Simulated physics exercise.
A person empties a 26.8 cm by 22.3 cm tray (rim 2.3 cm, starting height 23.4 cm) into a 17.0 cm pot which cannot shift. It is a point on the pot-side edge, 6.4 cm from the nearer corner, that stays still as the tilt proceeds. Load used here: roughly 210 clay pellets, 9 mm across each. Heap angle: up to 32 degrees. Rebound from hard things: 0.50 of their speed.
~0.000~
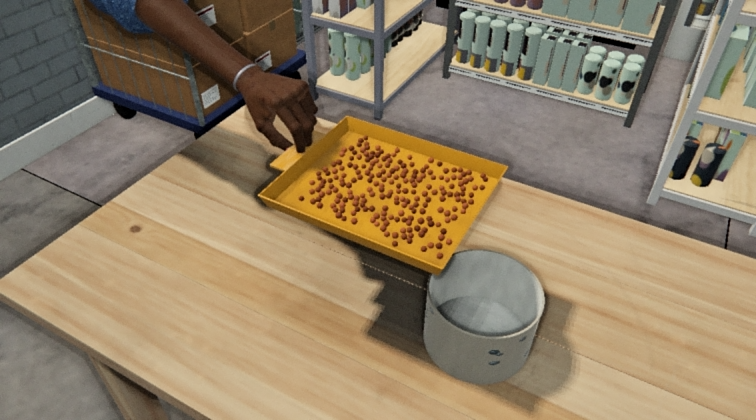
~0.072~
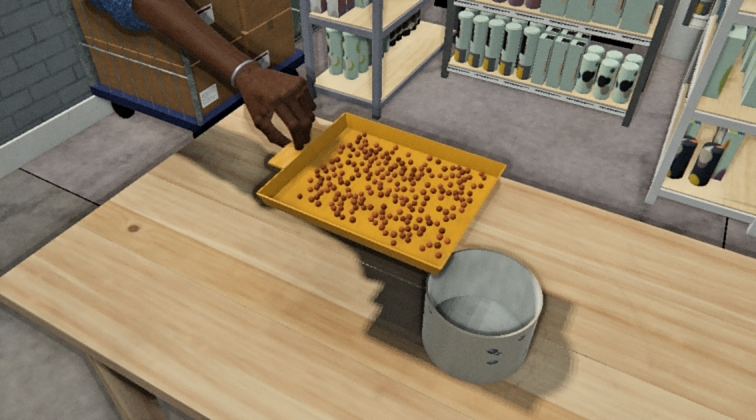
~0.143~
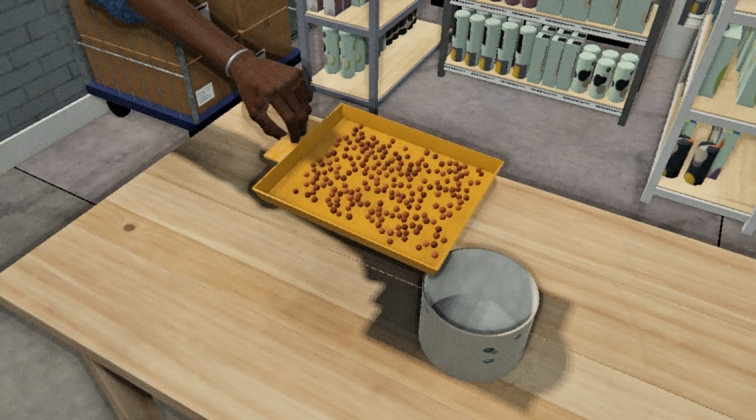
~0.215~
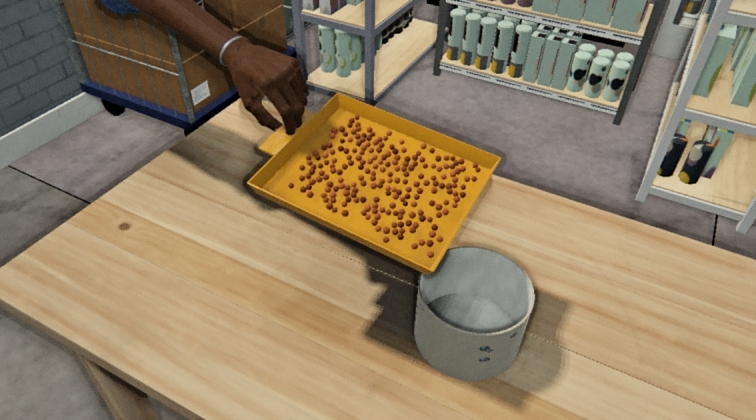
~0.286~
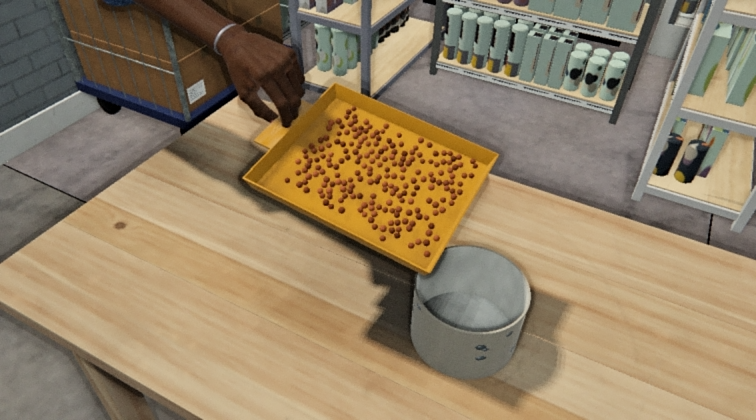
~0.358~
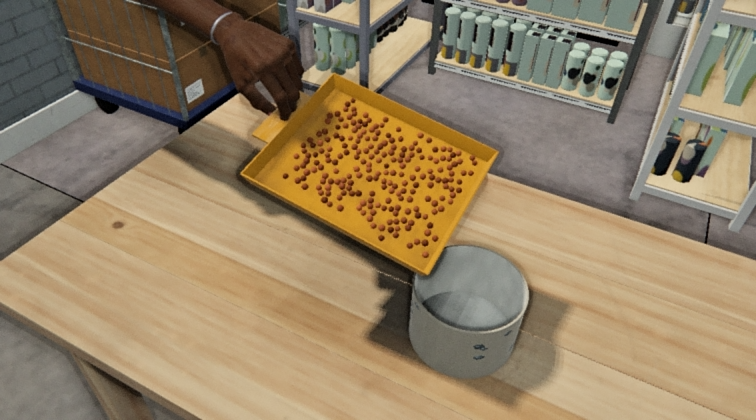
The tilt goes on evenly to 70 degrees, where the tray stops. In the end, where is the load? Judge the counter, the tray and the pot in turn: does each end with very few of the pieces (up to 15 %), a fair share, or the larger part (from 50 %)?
Counter: Very few. Tray: The larger part. Pot: Very few.
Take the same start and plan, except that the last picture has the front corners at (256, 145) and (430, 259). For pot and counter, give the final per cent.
Pot 0 % / counter 0 %.
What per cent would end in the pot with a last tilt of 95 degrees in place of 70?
You'd end up with some 5 % in the pot.
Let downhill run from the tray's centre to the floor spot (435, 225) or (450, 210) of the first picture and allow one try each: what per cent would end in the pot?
Estimate: Some 0 % and some 5 % respectively.
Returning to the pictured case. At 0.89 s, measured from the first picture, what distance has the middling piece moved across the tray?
By then it sits near 8 cm from where it began.
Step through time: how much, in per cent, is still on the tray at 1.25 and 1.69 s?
100 then 100.
After 0.89 s, tilt 41 degrees; the tray holds 100 %, the pot 0 %.
After 1.25 s, tilt 59 degrees; the tray holds 100 %, the pot 0 %.
After 1.69 s, tilt 70 degrees; the tray holds 100 %, the pot 0 %.
In the end, at 2.0 s, counter 5 %, tray 95 %, pot 0 %.
